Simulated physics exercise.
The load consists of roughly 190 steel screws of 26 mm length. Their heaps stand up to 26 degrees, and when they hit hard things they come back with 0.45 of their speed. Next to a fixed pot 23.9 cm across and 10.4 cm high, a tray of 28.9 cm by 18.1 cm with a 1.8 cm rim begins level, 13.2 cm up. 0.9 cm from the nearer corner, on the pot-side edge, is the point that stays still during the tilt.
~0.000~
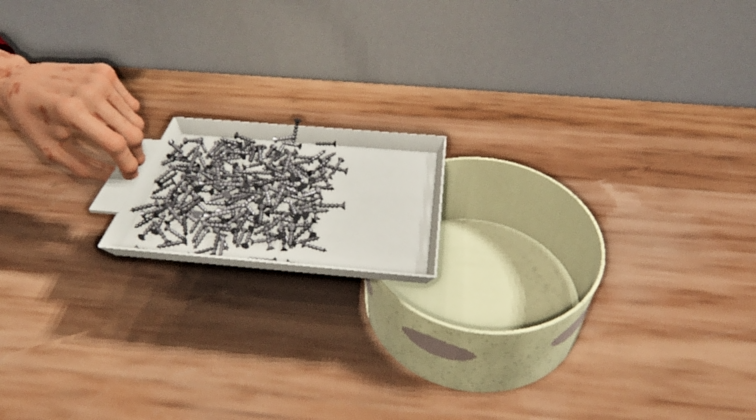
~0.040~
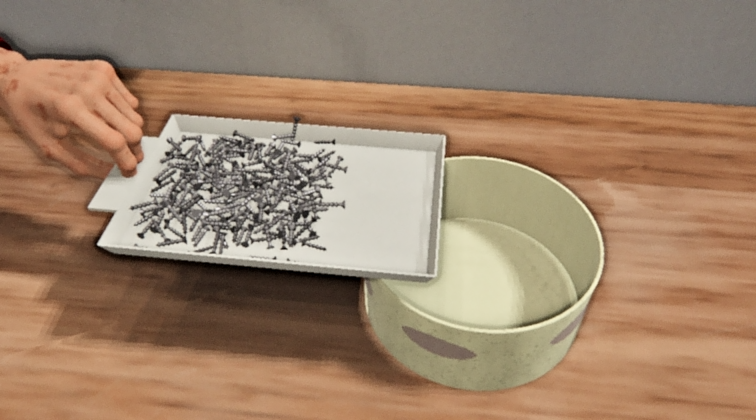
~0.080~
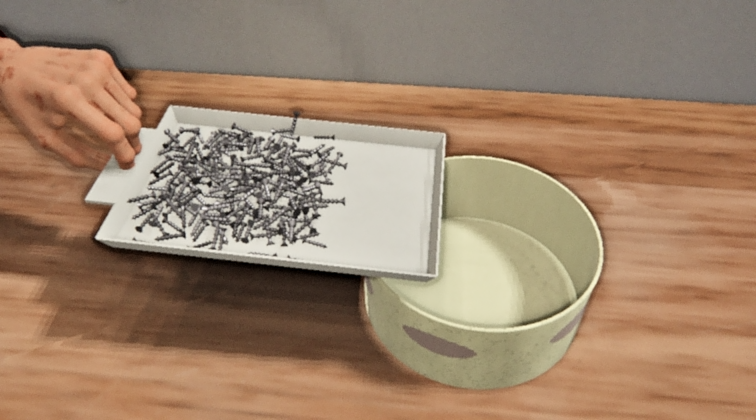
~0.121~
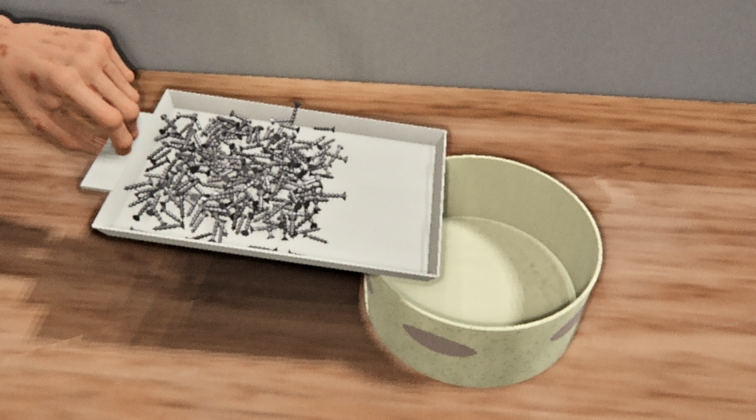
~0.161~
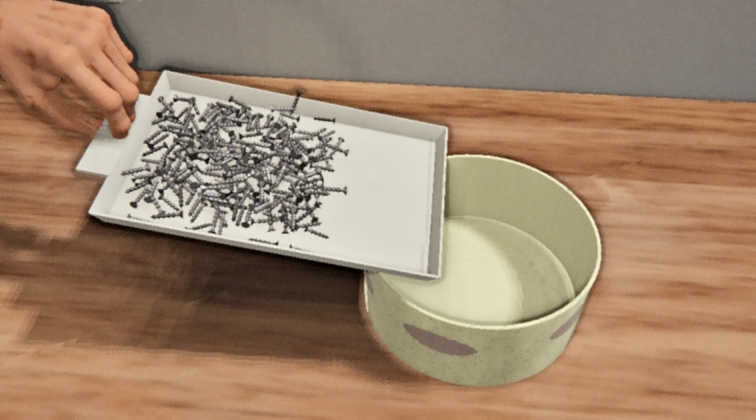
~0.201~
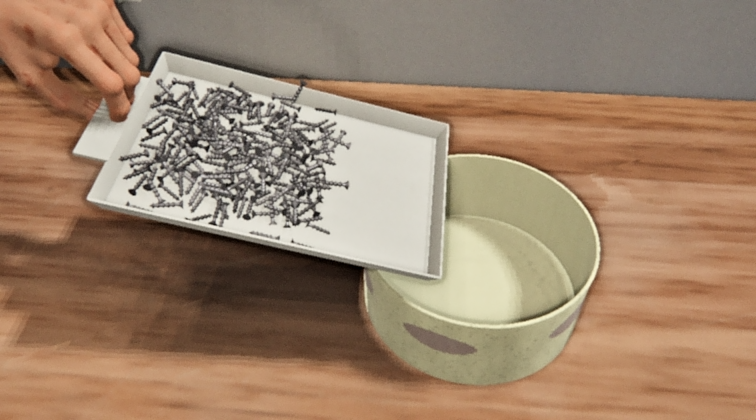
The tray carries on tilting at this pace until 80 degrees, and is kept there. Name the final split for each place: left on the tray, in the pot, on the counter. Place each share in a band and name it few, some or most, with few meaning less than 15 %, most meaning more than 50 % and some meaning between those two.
In the end: Tray few, pot most, counter some.
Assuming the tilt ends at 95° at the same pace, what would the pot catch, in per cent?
That would be around 75 percent.
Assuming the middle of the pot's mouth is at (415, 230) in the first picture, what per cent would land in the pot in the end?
40 %.
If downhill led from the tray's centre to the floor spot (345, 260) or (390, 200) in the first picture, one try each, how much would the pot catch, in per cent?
I'd put it at about 15 per cent for the first tilt and about 100 per cent for the second.
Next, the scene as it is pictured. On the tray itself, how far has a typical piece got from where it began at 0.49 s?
Displacement on the tray: Roughly 4 cm.
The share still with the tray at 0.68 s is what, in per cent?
About 75% of the load.
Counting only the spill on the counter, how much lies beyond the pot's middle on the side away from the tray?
Share past the middle: Roughly 90 percent.
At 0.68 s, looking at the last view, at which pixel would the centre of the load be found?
Approximately (455, 250) in the last view.
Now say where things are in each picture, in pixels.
In the first frame, tray tilt 0 degrees, front corners at (110, 241) and (428, 270); middle of the pieces at (243, 185); pot at (482, 234).
In the second frame, tray tilt 1 degrees, front corners at (109, 239) and (428, 269); middle of the pieces at (242, 183).
In the third frame, tray tilt 3 degrees, front corners at (107, 233) and (429, 269); middle of the pieces at (241, 178).
In the fourth frame, tray tilt 7 degrees, front corners at (104, 221) and (430, 269), lowest corner right front; middle of the pieces at (241, 168).
In the fifth frame, tray tilt 11 degrees, front corners at (101, 207) and (432, 269), lowest corner right front; middle of the pieces at (241, 157).
In the sixth frame, tray tilt 16 degrees, front corners at (100, 194) and (433, 269), lowest corner right front; middle of the pieces at (241, 146); pot at (479, 230). The tray's pace is about 110 degrees a second.
After 0.49 s, tilt 48 degrees; the tray holds 100 %, the pot 0 %.
Then, at 0.68 s, tilt 69 degrees; the tray holds 75 %, the pot 5 %.
After 0.99 s, tilt 80 degrees; the tray holds 0 %, the pot 70 %.
By 2.0 s all is still; tray 0 %, pot 70 %, counter 30 %.
